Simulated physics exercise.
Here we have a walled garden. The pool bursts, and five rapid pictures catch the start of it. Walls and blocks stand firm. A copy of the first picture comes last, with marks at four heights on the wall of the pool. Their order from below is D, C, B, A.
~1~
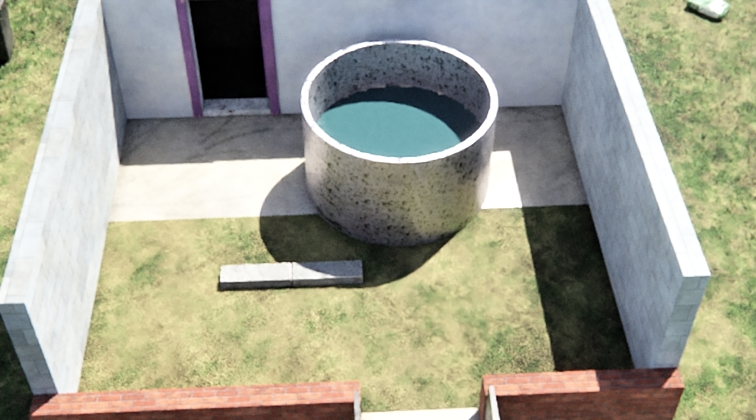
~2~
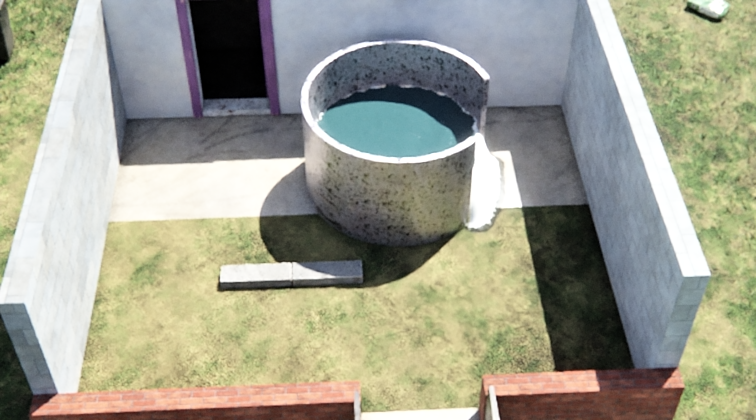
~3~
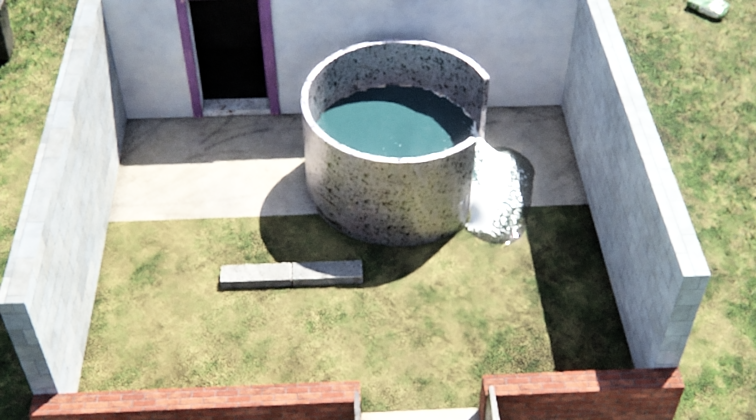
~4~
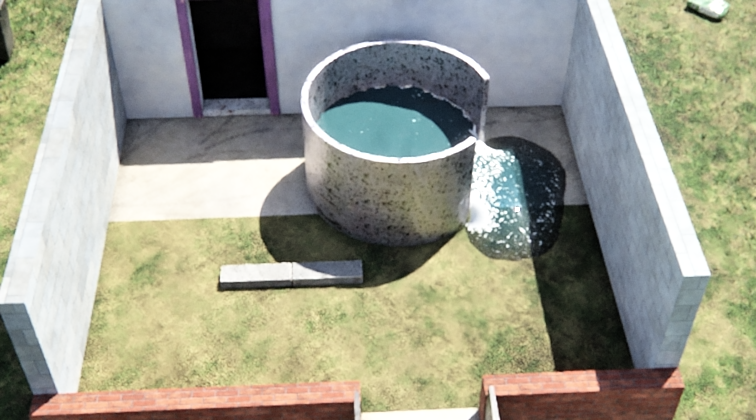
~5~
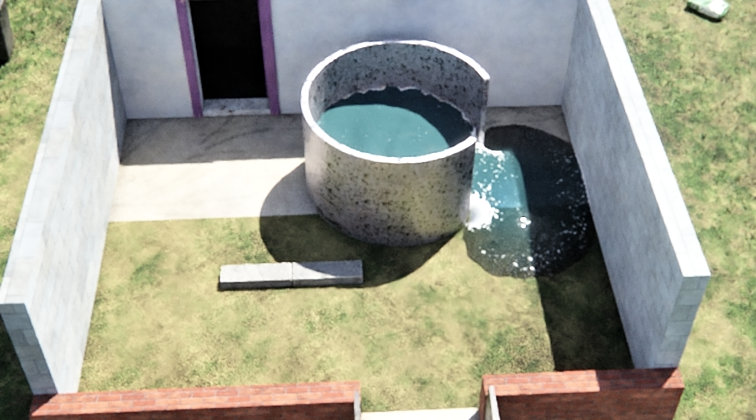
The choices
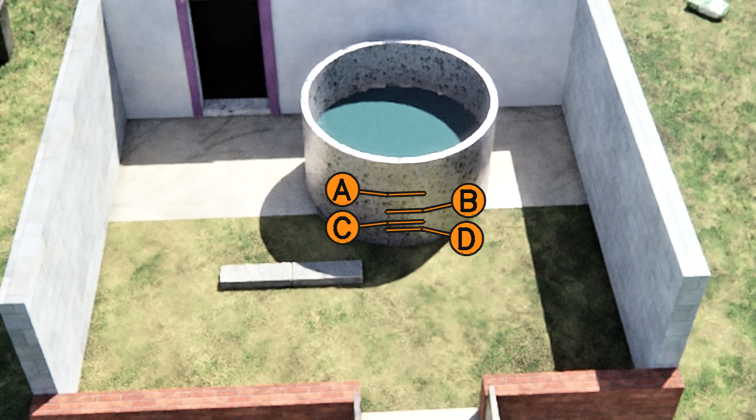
Water pours from a gap in the round tank's right side and spreads outward.
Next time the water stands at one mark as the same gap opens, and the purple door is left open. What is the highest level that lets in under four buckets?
The answer is mark A.
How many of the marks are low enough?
All of them.
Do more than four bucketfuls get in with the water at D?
No, that is safe.
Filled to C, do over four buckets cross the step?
No, that is safe.
On the marked copy, A at (405, 194); B at (405, 211); C at (404, 222); D at (404, 229); from the bottom up D, C, B, A.
With A, a splash gets over, under a bucket.
With B, nothing gets over.
With C, nothing gets over.
With D, nothing gets over.
